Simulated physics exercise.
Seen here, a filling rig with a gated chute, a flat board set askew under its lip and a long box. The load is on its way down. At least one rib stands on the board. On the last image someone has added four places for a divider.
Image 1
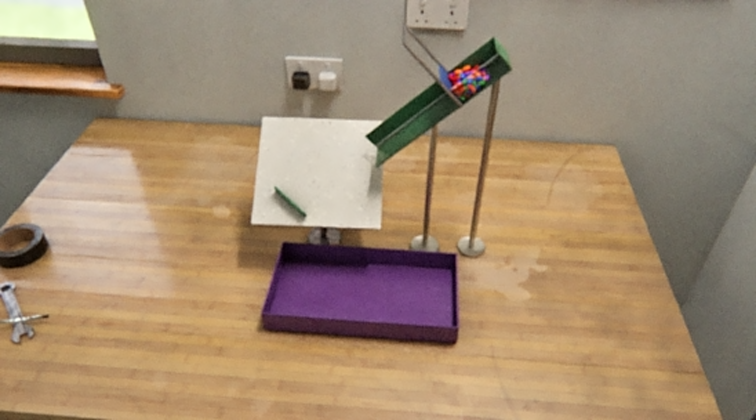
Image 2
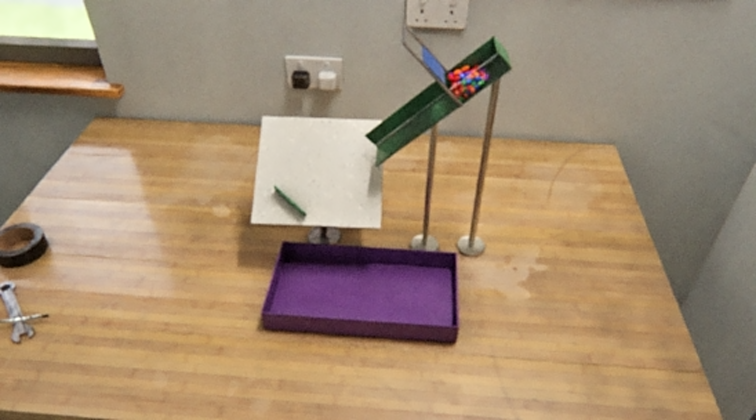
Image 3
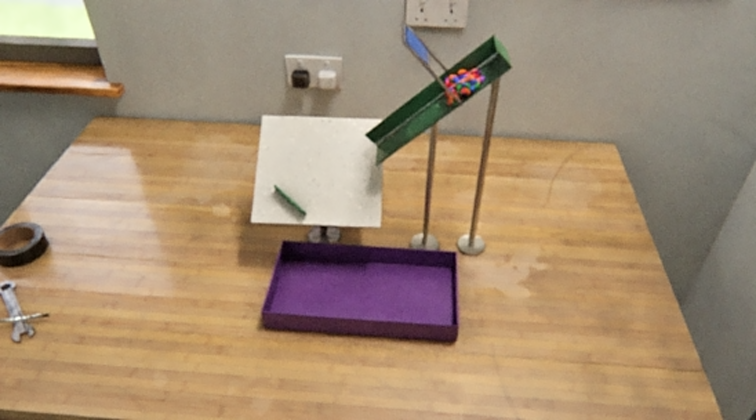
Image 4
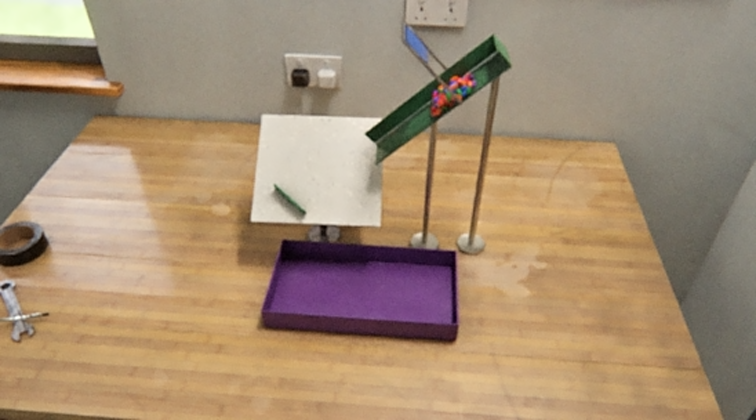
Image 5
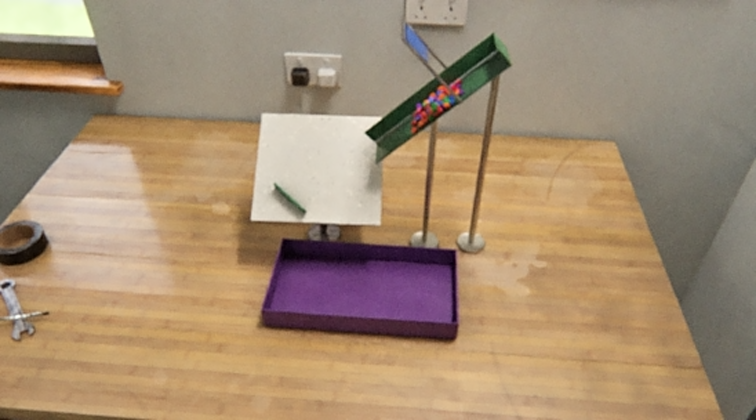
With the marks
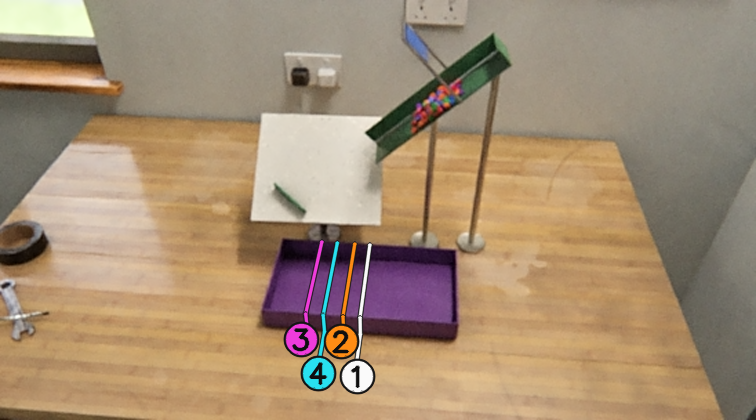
Colourful jelly beans sat behind a blue gate in a sloping green chute, then, once the gate lifted, slid down leftward partway along it, above a tilted white board and an empty purple box.
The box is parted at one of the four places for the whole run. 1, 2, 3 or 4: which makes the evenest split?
I would pick line 3.
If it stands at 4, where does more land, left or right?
Left.
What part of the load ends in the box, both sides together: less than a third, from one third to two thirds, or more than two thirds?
More than two thirds.
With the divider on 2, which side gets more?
More lands on the left.
On the marked copy, line 1 crosses the front rim at (360, 316); line 2 crosses the front rim at (343, 315); line 3 crosses the front rim at (305, 312); line 4 crosses the front rim at (323, 314).
Choosing 1, of what is caught, every piece on the left of the divider, not one piece on the right.
Choosing 2, of what is caught, every piece on the left of the divider, not one piece on the right.
Choosing 3, of what is caught, roughly two thirds on the left of the divider, roughly a third on the right.
Choosing 4, of what is caught, almost all on the left of the divider, about a tenth on the right.
